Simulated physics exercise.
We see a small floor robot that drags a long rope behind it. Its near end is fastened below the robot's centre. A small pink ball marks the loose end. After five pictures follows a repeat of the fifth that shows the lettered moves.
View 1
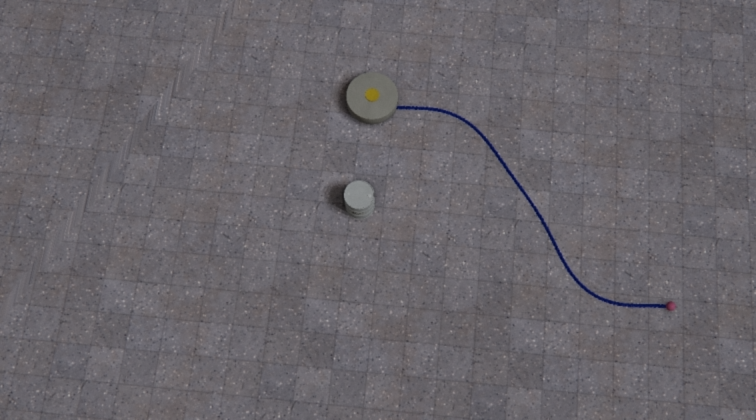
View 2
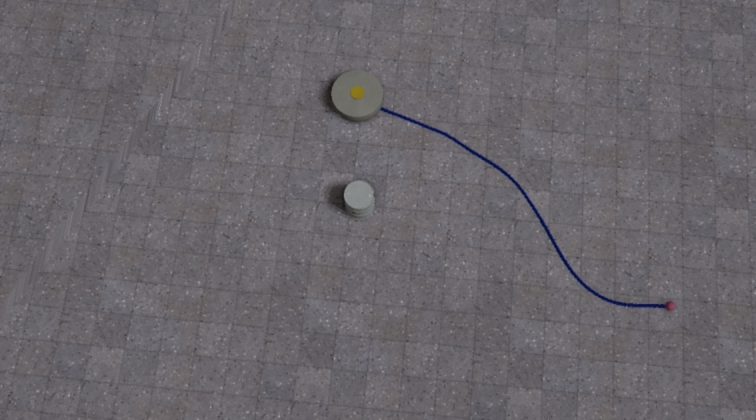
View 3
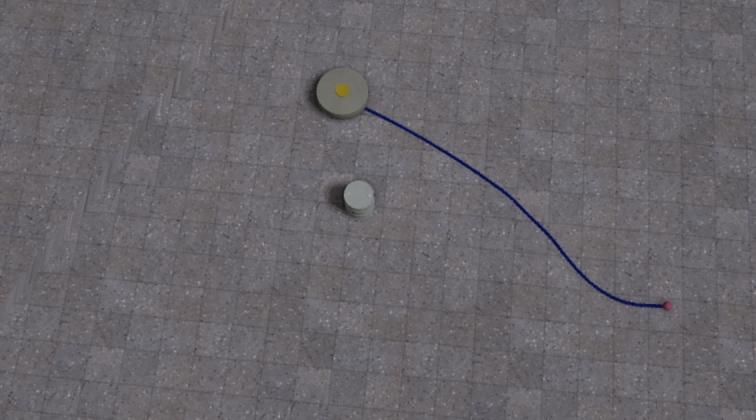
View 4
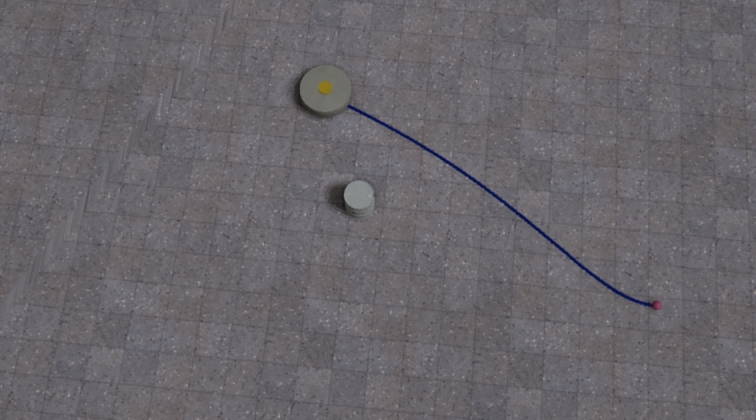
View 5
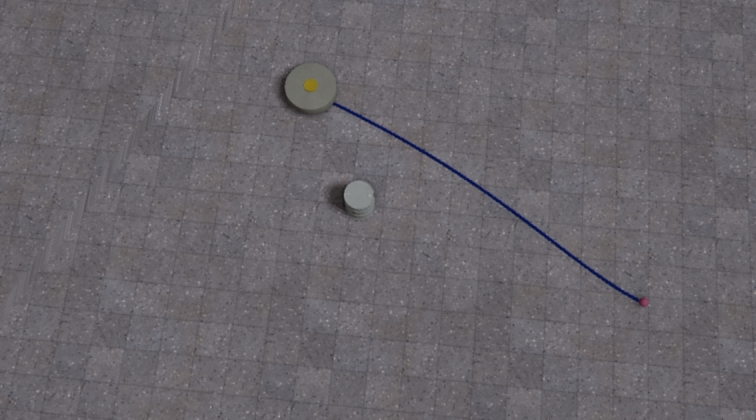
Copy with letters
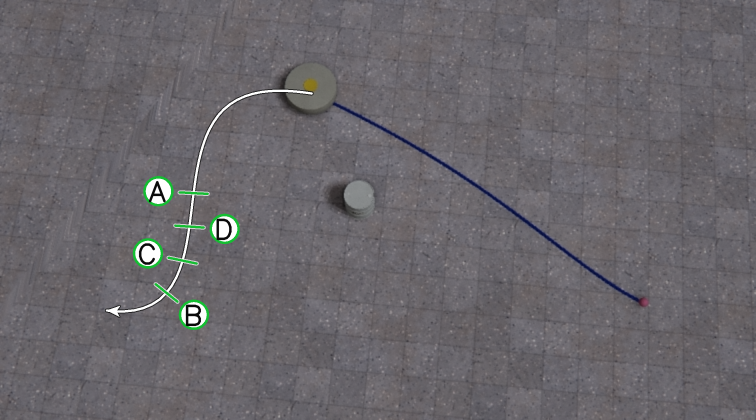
A round grey robot with a yellow dot sliding left past a small white keg, pulling a curved blue rope straighter behind it.
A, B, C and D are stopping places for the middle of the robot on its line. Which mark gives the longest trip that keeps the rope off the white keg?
It should halt at C.
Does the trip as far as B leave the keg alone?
For that mark, no.
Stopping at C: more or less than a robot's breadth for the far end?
By then, more.
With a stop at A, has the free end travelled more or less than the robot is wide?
More.
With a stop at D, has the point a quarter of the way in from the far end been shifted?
Yes.
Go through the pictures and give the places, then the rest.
The first picture shows robot (372, 99); free end (671, 306); white keg (360, 200).
The second picture shows robot (357, 97); free end (670, 306); white keg (360, 200).
The third picture shows robot (343, 94); free end (668, 306); white keg (360, 200).
The fourth picture shows robot (326, 92); free end (657, 305); white keg (360, 200).
The fifth picture shows robot (311, 90); free end (644, 302); white keg (360, 200).
On the marked copy, A at (194, 193); B at (166, 293); C at (183, 261); D at (189, 227); the route from (312, 94) via (195, 185) to (107, 311).
Taking C. A third of the way, robot (225, 103), middle of the rope (411, 162), free end (579, 259).
Two thirds of the way, robot (193, 182), middle of the rope (388, 162), free end (561, 248).
When it is over, robot (181, 258), middle of the rope (367, 183), free end (549, 240); nothing has been touched.
As for the rest, A is safe but short; B brings the rope against the keg; D is safe but short.
